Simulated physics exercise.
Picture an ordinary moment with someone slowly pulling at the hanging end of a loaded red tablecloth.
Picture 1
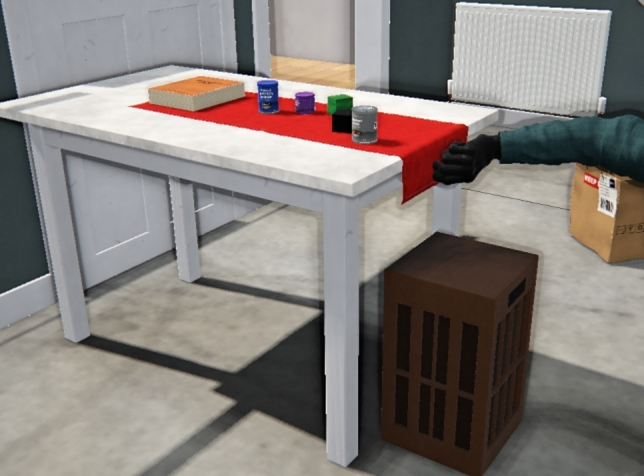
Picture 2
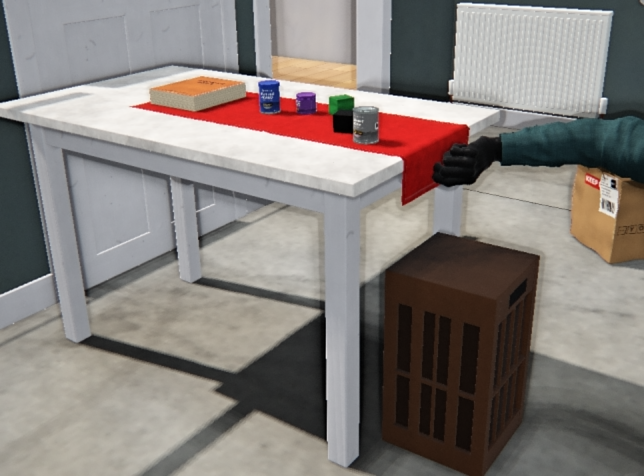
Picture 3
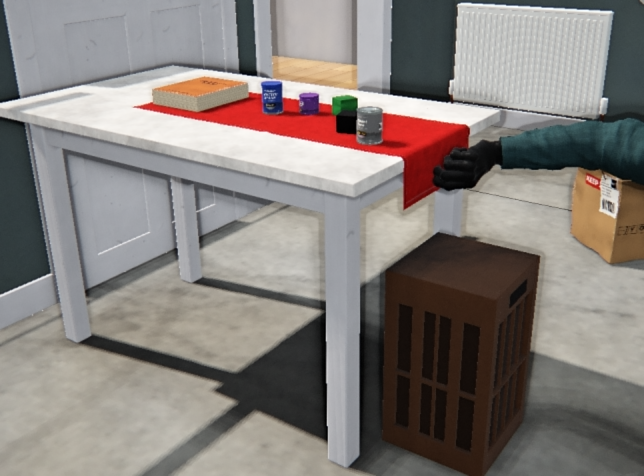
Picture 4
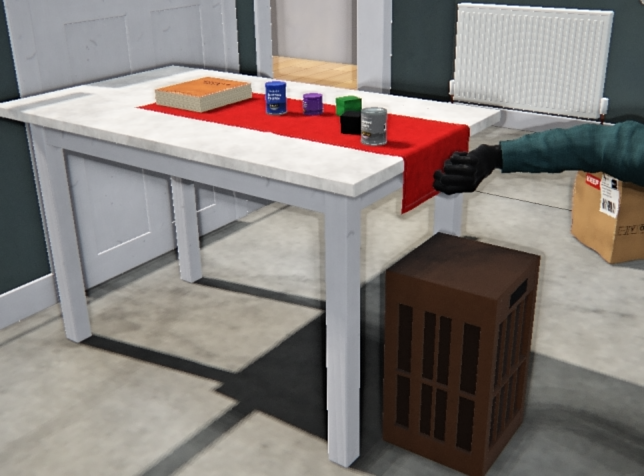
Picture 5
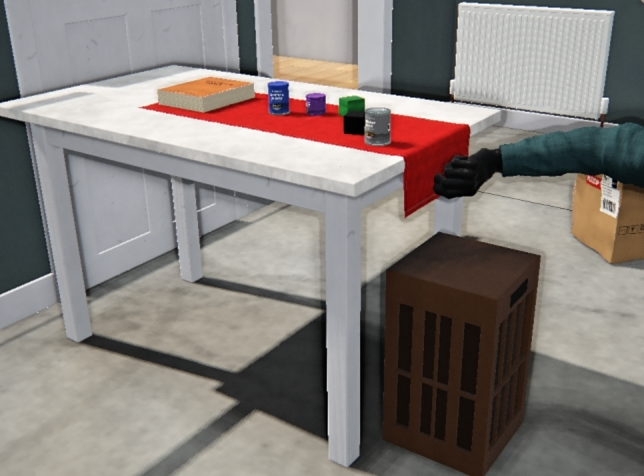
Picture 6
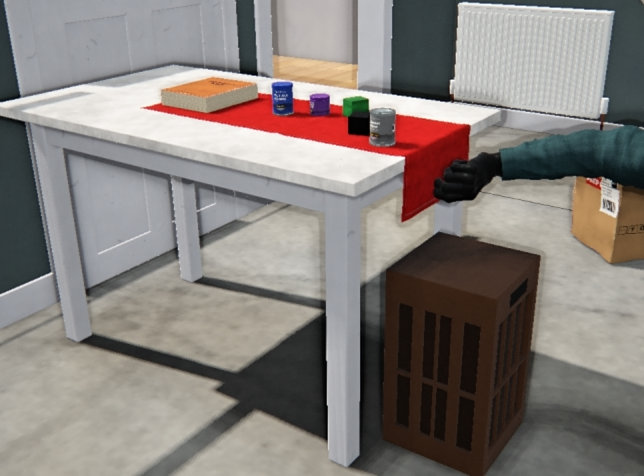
To begin with, a blue can, a purple pot, stacked green and black cubes and a grey can sit on a red cloth across a white table, above a brown crate. A gloved hand slowly pulls the hanging end downward, and the items ride slightly rightward with the cloth.
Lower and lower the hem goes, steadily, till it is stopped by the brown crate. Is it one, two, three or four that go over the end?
By the end, one will have gone over.
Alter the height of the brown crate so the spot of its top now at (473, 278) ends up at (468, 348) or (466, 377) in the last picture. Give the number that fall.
Then 3 and 4.
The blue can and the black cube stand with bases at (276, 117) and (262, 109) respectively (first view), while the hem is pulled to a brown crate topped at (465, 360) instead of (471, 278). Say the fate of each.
The blue can survives, the black cube stays on.
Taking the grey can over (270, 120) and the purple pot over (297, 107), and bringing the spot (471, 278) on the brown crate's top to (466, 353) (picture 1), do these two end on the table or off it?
Grey can stays, purple pot stays.
A little later, hem on the crate; all still up.
Next, hem on the crate; grey can gone.
When it is over, hem on the crate; grey can gone. The answer is one.
